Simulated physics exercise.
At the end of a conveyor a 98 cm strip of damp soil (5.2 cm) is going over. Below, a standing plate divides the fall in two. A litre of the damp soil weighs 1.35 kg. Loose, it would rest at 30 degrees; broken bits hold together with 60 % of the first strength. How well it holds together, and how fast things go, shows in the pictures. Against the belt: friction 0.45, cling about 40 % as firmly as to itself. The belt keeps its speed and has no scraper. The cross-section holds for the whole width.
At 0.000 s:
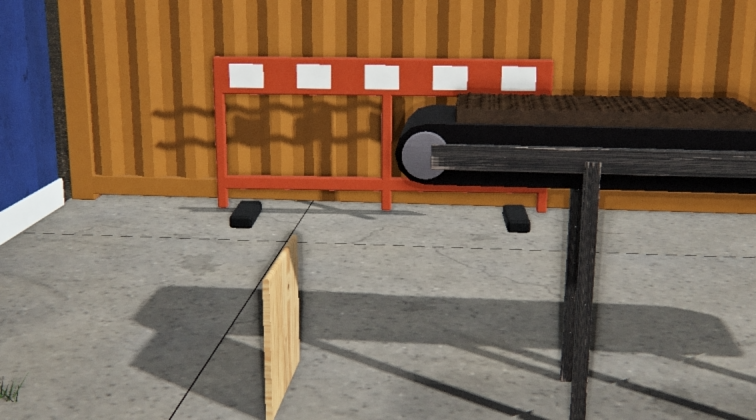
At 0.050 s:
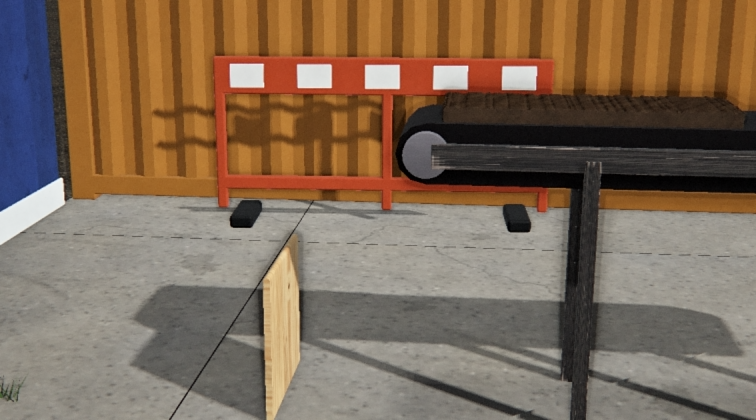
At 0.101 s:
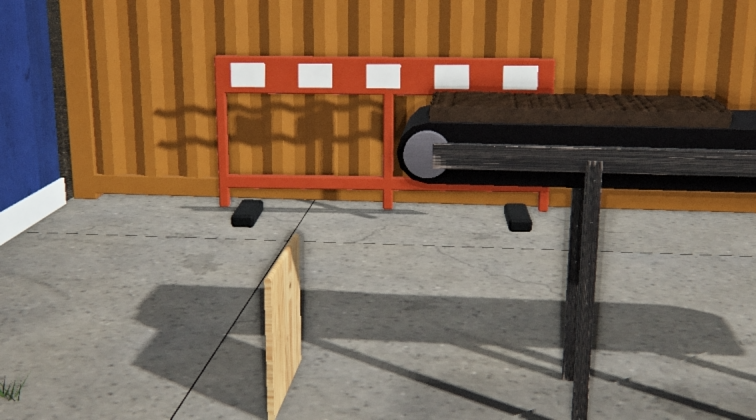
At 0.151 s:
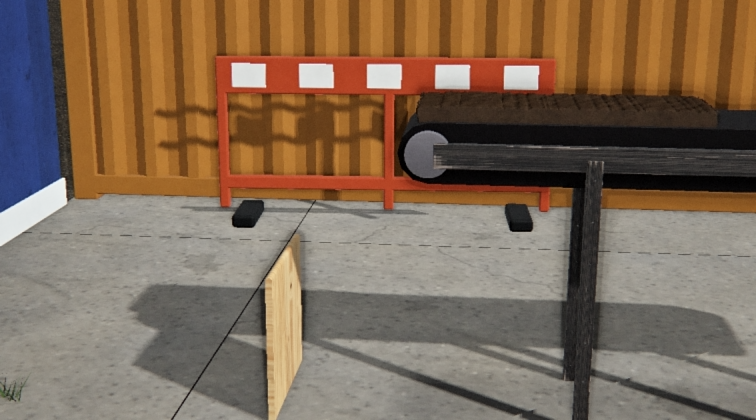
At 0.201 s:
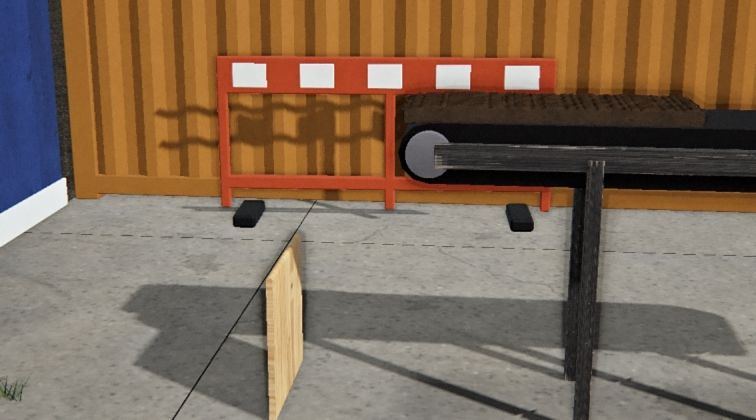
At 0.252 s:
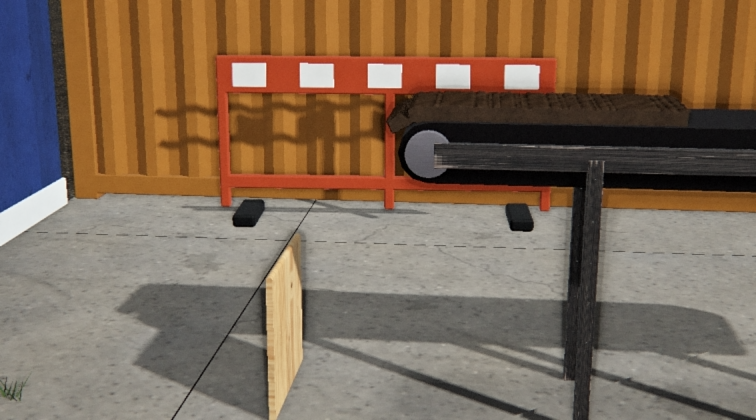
A conveyor belt carries a strip of dark soil left until it overhangs the roller.
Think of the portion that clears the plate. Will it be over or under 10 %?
Expect under 10 %.
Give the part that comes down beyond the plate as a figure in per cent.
Some 0 per cent.
After 0.55 s, 0 % is beyond the plate's line.
After 0.89 s, 0 % is beyond the plate's line.
After 1.24 s, 0 % is beyond the plate's line.
After 1.59 s, 0 % is beyond the plate's line.
After 2.81 s, 0 % is beyond the plate's line.
